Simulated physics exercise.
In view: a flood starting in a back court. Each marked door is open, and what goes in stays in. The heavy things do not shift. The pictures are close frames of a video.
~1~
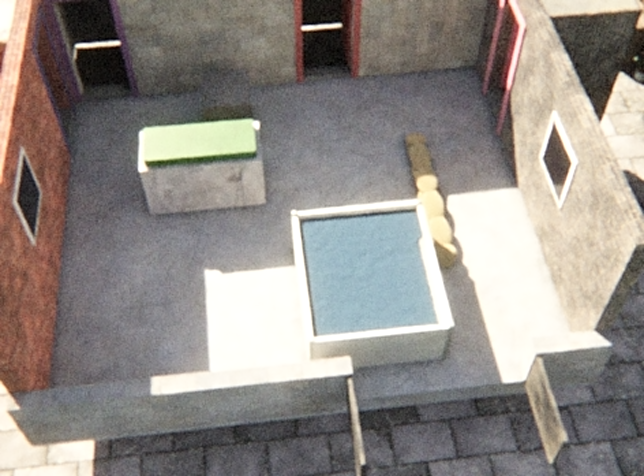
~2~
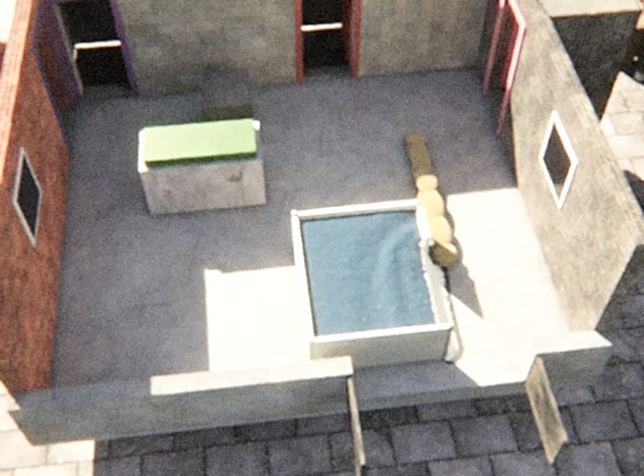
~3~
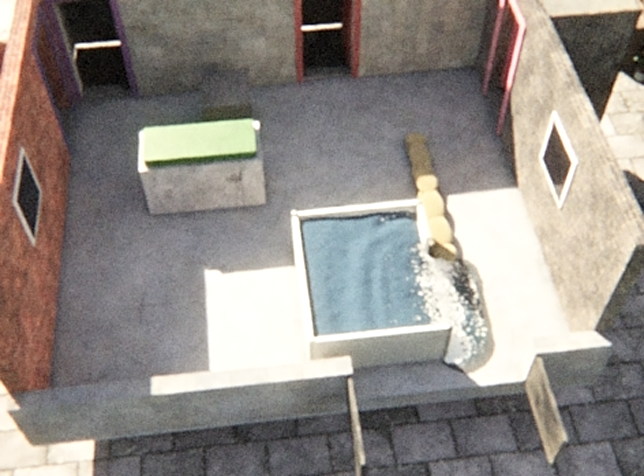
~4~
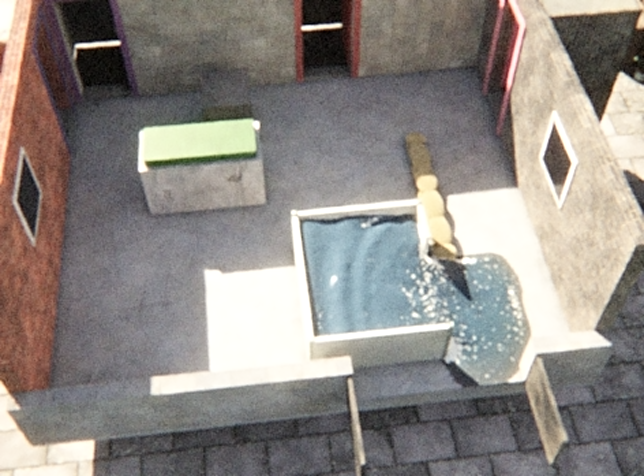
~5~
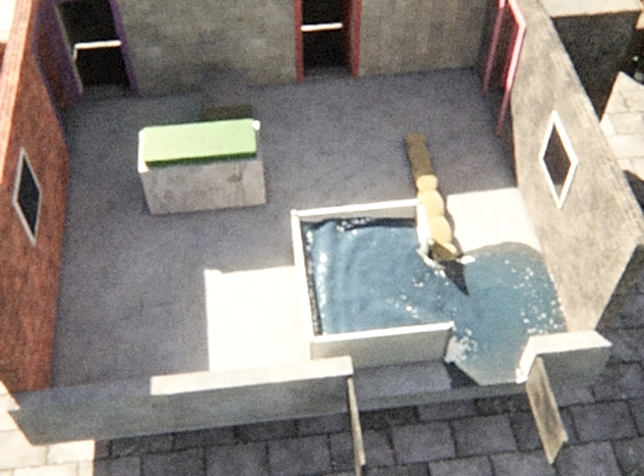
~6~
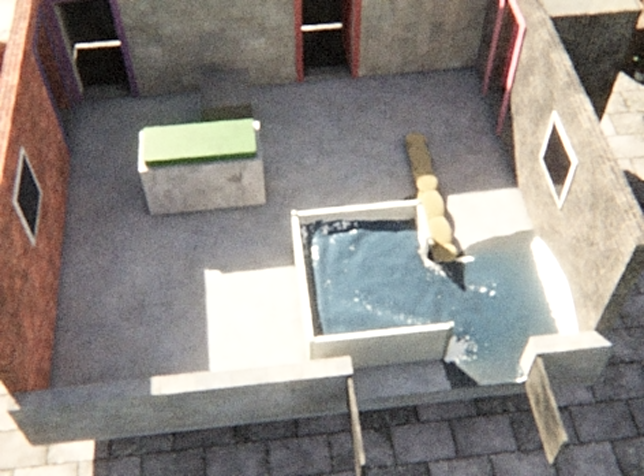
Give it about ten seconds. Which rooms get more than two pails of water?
The pink door holds within the limit; the blue door holds within the limit; the red door holds within the limit; the purple door holds within the limit.
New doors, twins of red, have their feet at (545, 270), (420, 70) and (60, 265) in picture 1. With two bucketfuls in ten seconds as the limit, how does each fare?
In that order: Goes over, passes that mark, holds.
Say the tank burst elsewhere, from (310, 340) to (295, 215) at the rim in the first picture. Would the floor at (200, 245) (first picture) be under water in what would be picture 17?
There: Wet.
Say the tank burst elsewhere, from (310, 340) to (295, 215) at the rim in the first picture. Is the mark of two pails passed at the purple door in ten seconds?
In short: The purple one passes that mark.
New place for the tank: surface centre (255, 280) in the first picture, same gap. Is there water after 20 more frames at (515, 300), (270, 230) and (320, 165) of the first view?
In that order: Covered, free of water, flooded.
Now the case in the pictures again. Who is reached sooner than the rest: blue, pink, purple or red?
The pink door.
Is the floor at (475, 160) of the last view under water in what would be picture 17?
Answer: Covered.
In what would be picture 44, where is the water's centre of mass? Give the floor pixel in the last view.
Around (404, 202).
A moment on, water covers 15 % of the floor; the pink door not reached, the blue door not reached, the red door not reached, the purple door not reached.
Next, water covers 20 % of the floor; the pink door wet at the sill, nothing in, the blue door not reached, the red door not reached, the purple door not reached.
Then, water covers 25 % of the floor; the pink door wet at the sill, nothing in, the blue door not reached, the red door wet at the sill, nothing in, the purple door not reached.
Later, water covers 45 % of the floor; the pink door under two buckets in, the blue door not reached, the red door wet at the sill, nothing in, the purple door wet at the sill, nothing in.
In the end, water covers 75 % of the floor; the pink door under two buckets in, the blue door wet at the sill, nothing in, the red door under two buckets in, the purple door wet at the sill, nothing in.
